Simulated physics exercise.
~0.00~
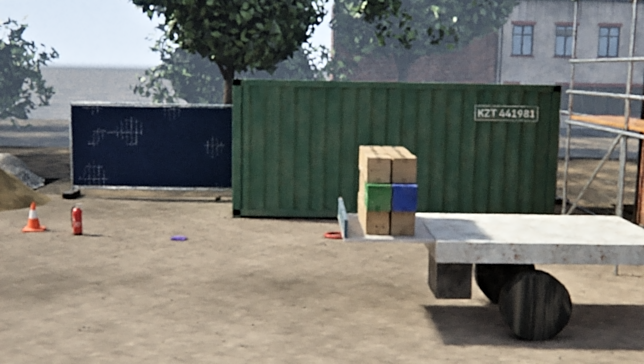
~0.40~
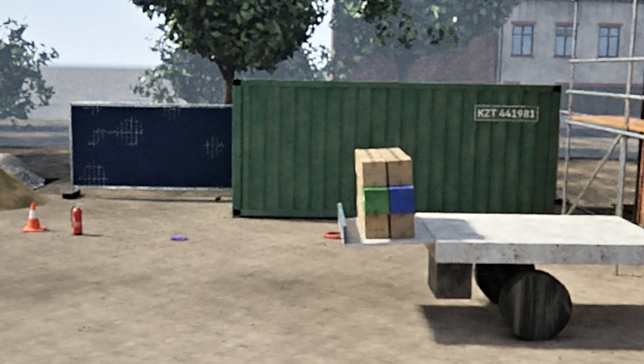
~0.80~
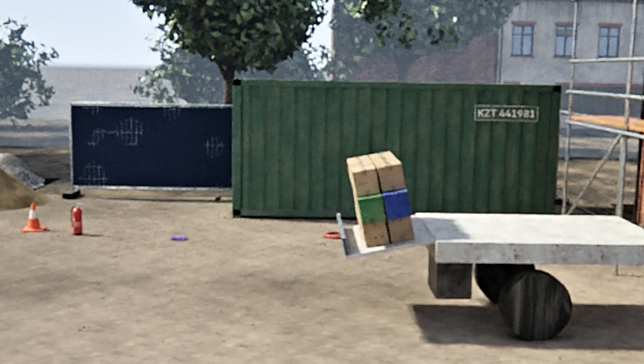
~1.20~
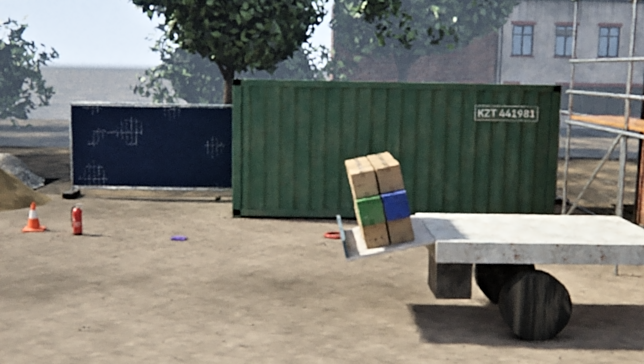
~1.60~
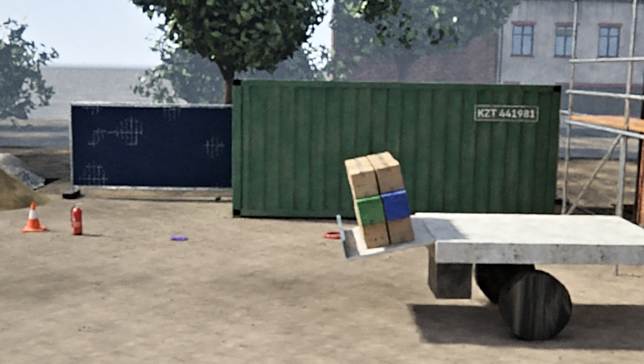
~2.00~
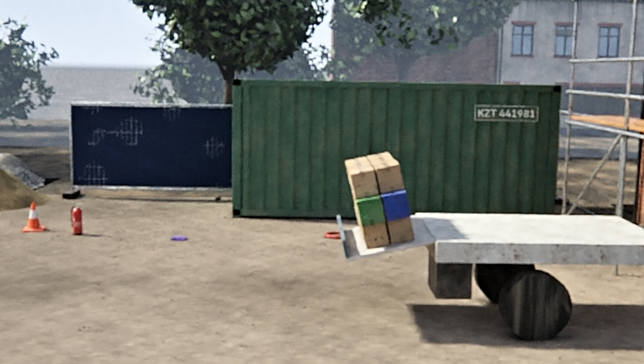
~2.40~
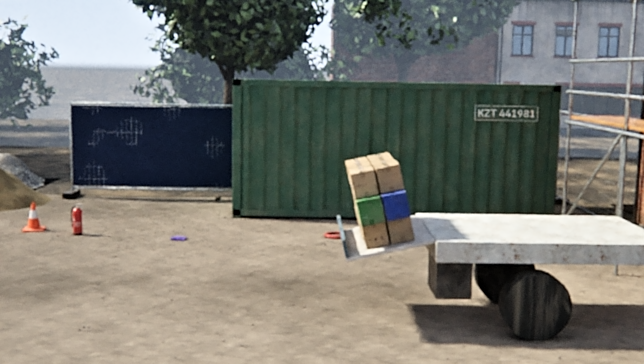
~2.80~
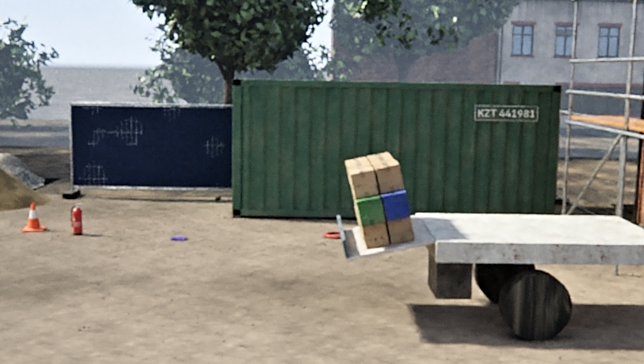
A flat-bed stood in a dirt yard with a block of taped cartons, one green and one blue, on its rear flap; the flap drooped a little to the left and stopped, leaving the block leaning but still together and aboard.
